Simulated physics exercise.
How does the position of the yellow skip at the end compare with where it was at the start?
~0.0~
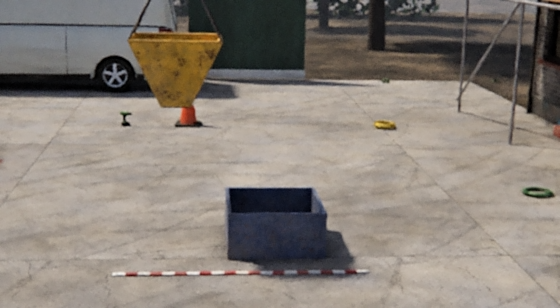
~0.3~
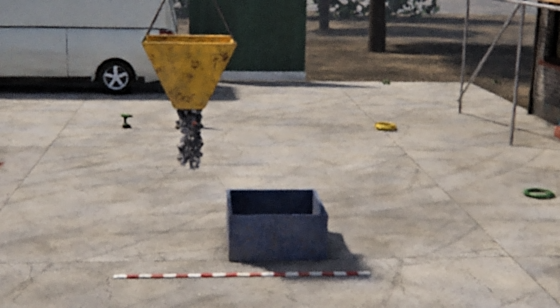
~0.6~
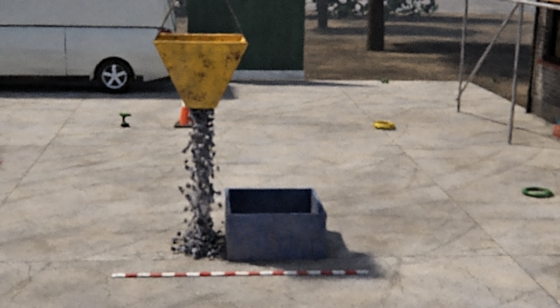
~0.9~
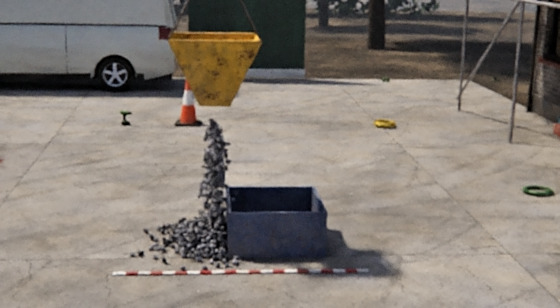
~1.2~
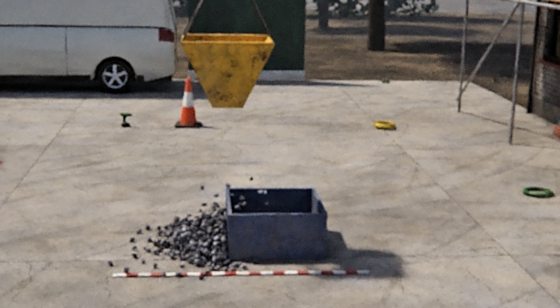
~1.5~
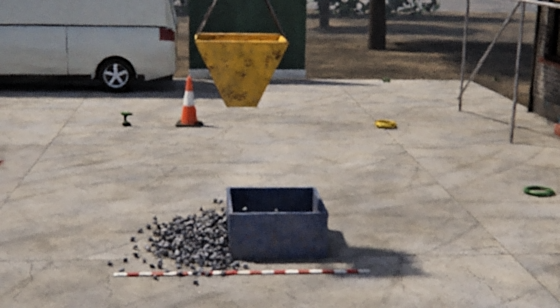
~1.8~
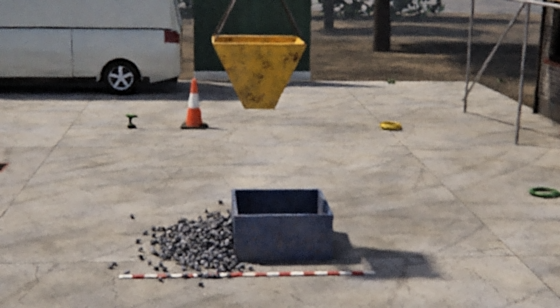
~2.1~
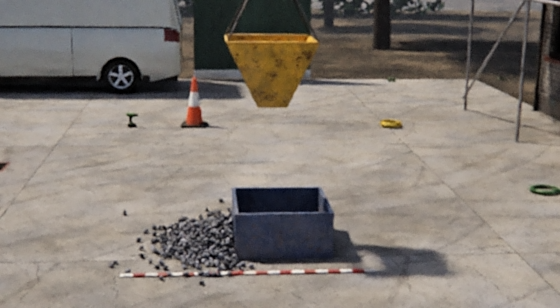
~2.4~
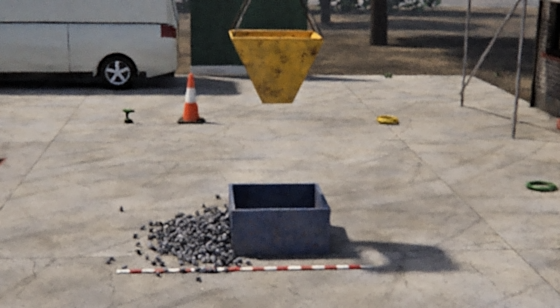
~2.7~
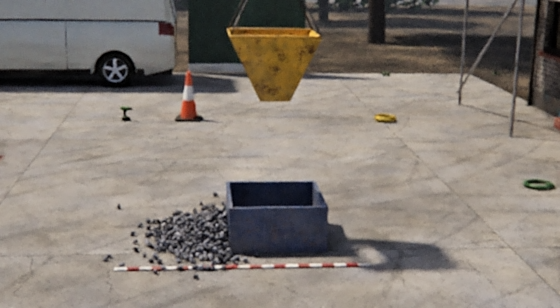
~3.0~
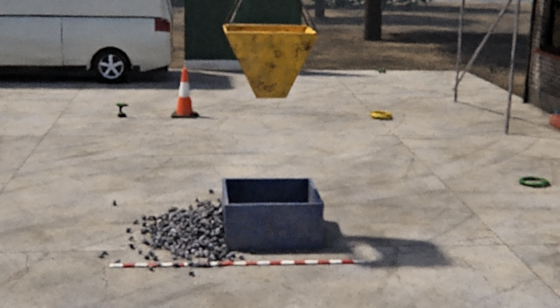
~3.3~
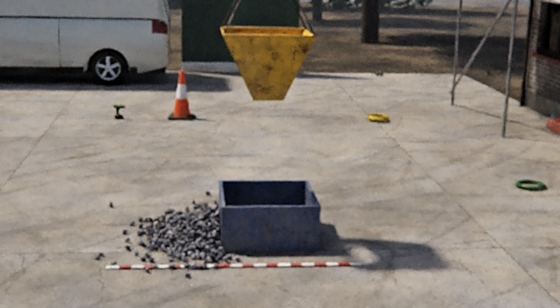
At the end the yellow skip hangs clearly farther to the right than at the start, when it was up to the left of the bin. It stays at nearly the same height.
